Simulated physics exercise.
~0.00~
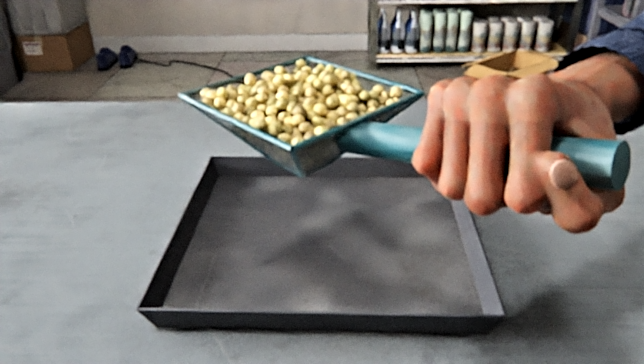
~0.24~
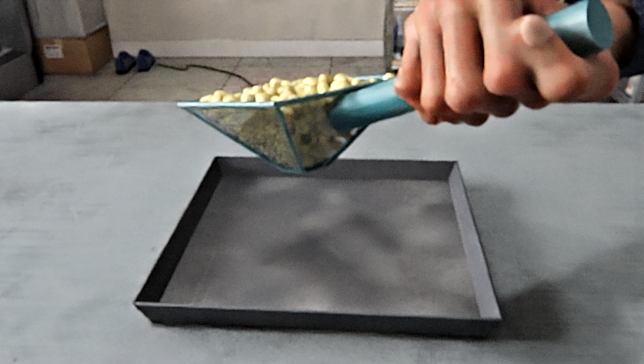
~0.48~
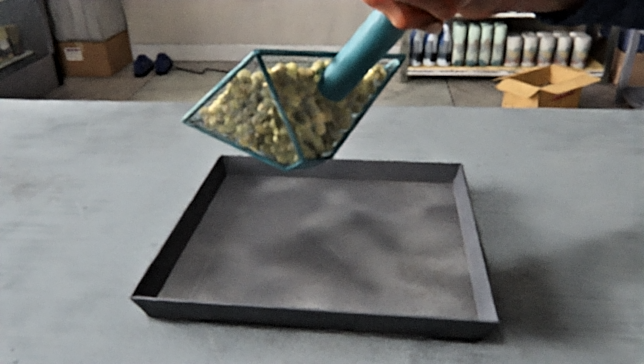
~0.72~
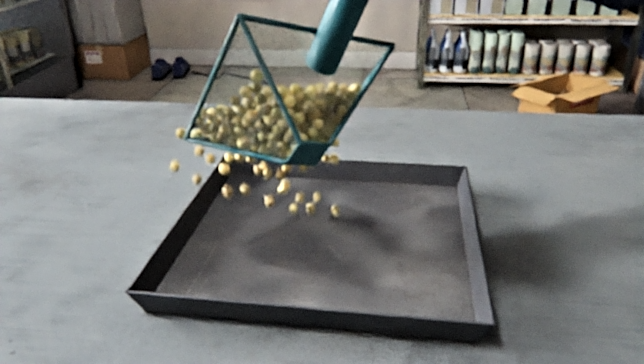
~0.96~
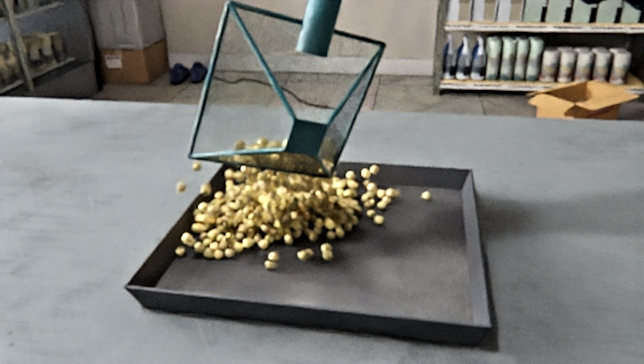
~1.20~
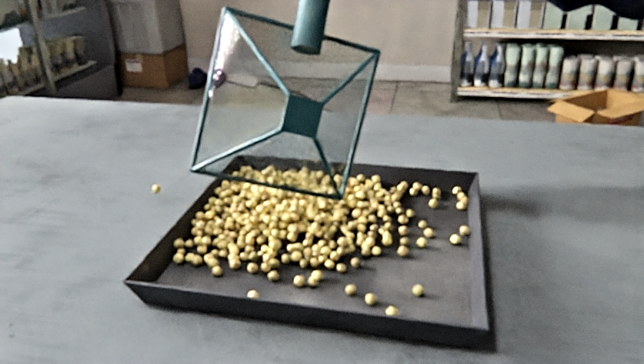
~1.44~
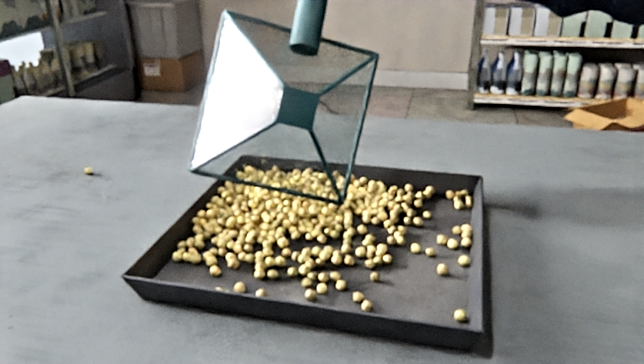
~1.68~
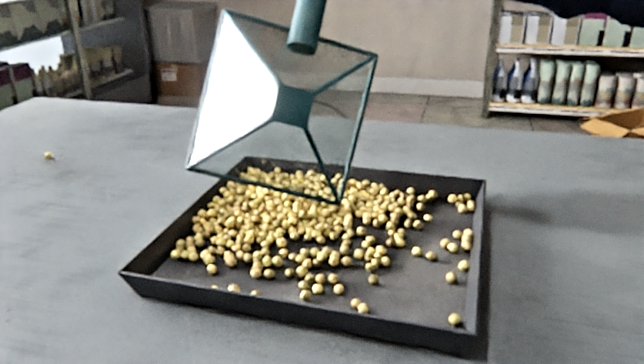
A hand tips a scoop of soya beans until it empties into a dark tray.
